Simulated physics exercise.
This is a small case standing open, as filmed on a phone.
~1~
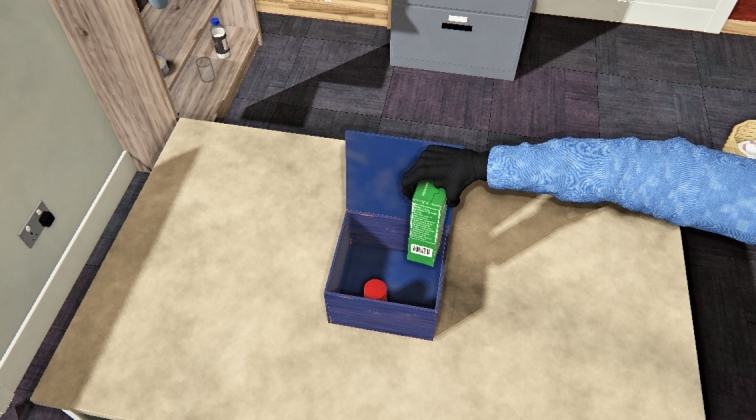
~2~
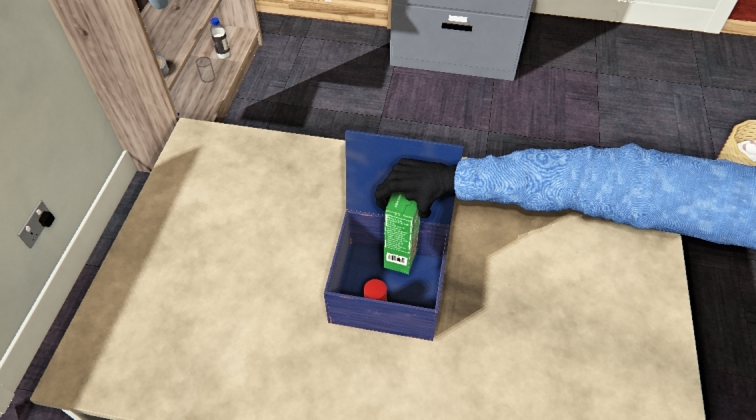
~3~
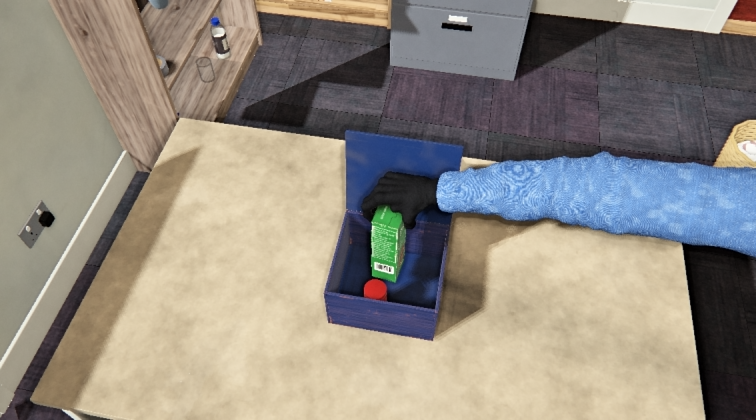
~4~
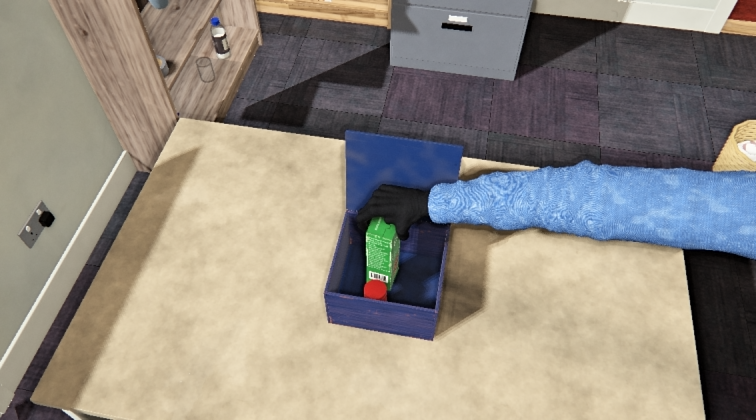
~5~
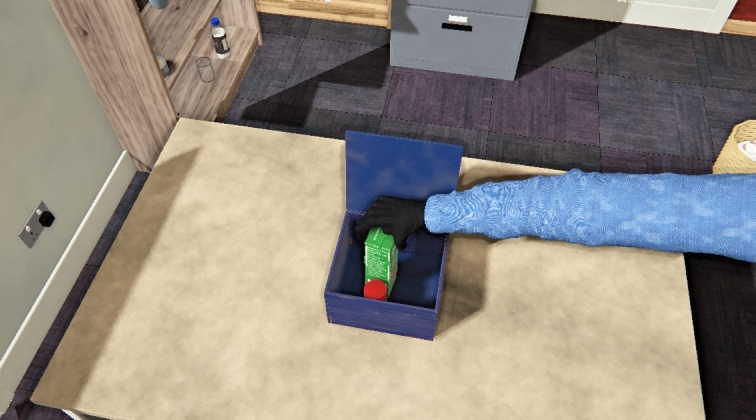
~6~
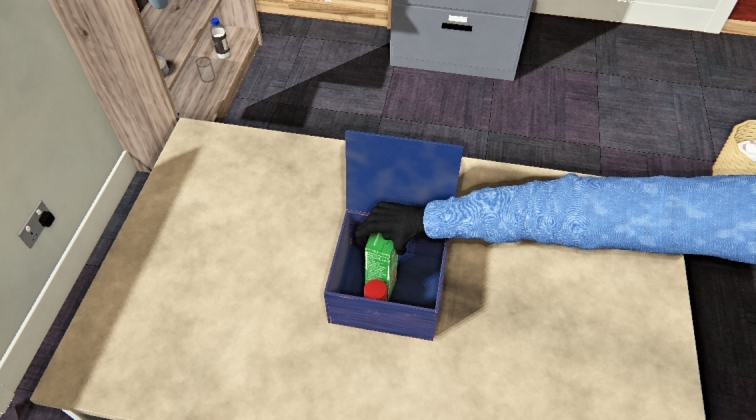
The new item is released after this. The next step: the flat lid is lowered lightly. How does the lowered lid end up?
Lid lifted.
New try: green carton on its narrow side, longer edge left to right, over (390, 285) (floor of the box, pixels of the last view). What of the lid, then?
The lid goes all the way down.
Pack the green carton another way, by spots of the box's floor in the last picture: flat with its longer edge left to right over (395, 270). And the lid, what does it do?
In that case, no gap is left.
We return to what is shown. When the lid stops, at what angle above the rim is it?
I'd say roughly 40 degrees above the rim.
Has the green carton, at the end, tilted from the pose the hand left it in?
Well, it stays just as set.
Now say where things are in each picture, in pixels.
The first picture shows still above its spot; green carton (428, 223).
The second picture shows still above its spot; green carton (402, 232).
The third picture shows still above its spot; green carton (389, 243).
The fourth picture shows still above its spot; green carton (383, 253).
The fifth picture shows still above its spot; green carton (382, 261).
The sixth picture shows put in, still held; green carton (382, 266).
Then, 1.30 s after the last picture, lid 82° above the rim.
Then, 1.70 s after the last picture, lid 47° above the rim.
At rest, lid 38° above the rim; both in place. Seen from the same camera at the end, green carton near (379, 269).
